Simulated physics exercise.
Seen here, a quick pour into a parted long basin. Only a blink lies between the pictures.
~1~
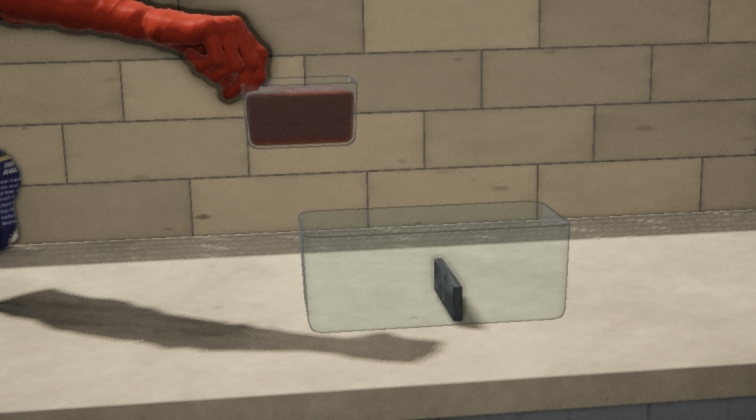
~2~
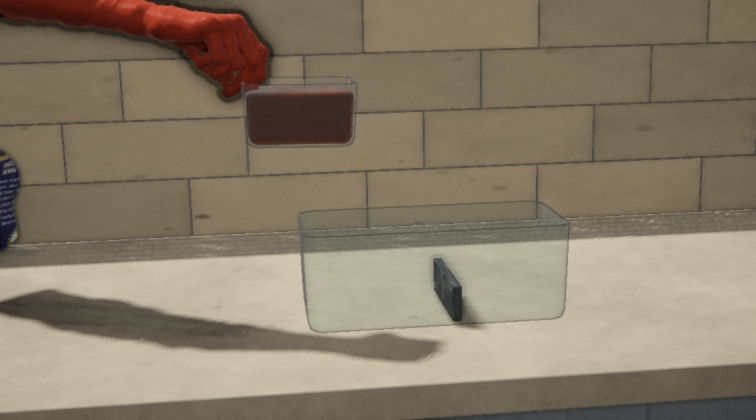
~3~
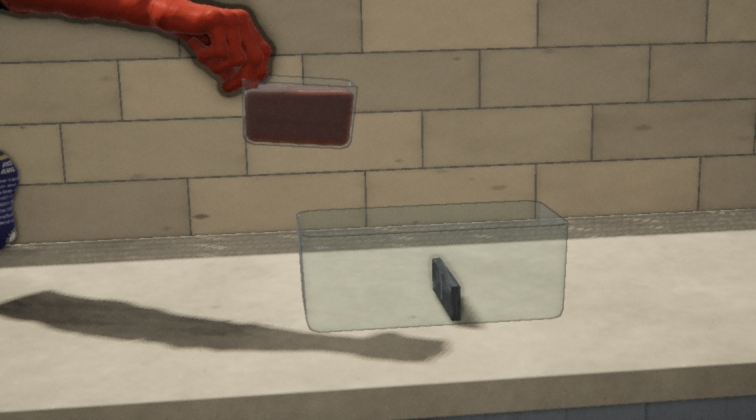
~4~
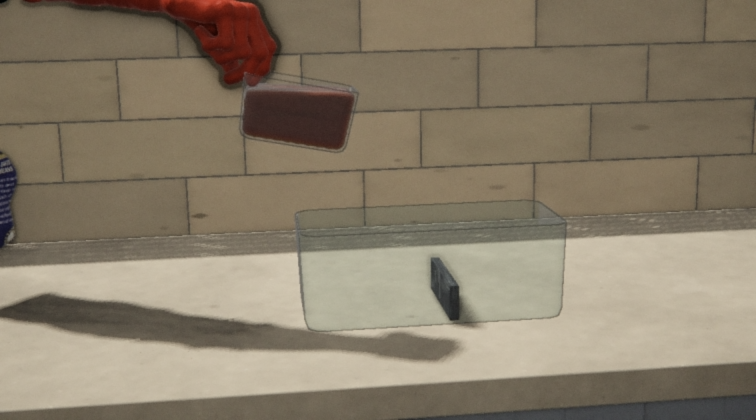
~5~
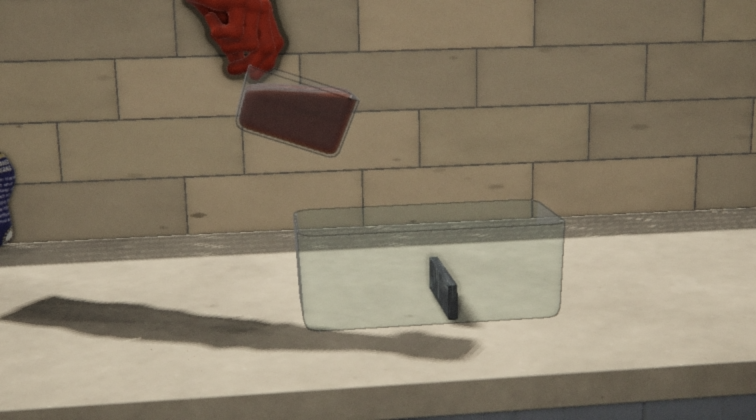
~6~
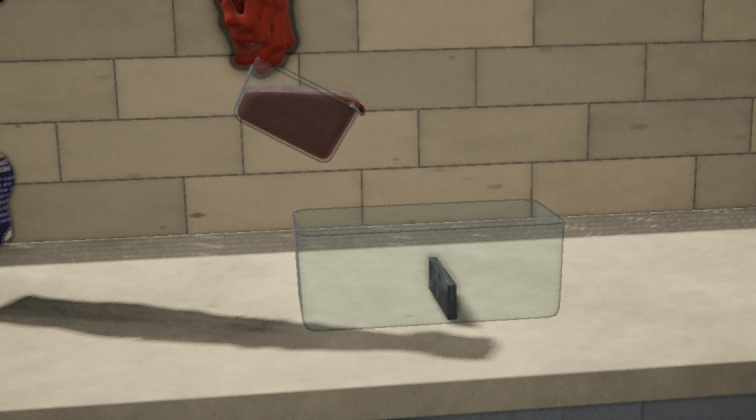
On a pale counter by a tiled wall, a red-gloved hand held a small clear container of dark red tea above a long, parted basin, then tilted it rightward until tea began slipping over its edge.
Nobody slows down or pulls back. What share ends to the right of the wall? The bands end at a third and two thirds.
It comes to not even a third.
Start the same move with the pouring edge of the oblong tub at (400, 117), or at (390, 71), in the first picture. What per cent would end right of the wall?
The first gives 50 %, the second 55 %.
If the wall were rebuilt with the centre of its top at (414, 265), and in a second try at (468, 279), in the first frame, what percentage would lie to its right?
First some 50, then 15 per cent.
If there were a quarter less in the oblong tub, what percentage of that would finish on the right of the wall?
Near 5 %.
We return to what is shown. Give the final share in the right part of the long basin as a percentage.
Some 5 per cent.
A moment on, the oblong tub is tipped on its side and 30 per cent is still to pour, 28 is left of the wall and 0 right of it.
Next, the oblong tub is tipped on its side and 9 per cent is still to pour, 84 is left of the wall and 1 right of it.
Then the oblong tub is tipped on its side and 2 per cent is still to pour, 89 is left of the wall and 5 right of it.
Later the oblong tub is tipped on its side and 0 per cent is still to pour, 91 is left of the wall and 6 right of it.
In the end 92 per cent lies left of the wall, 6 right of it and 2 outside.
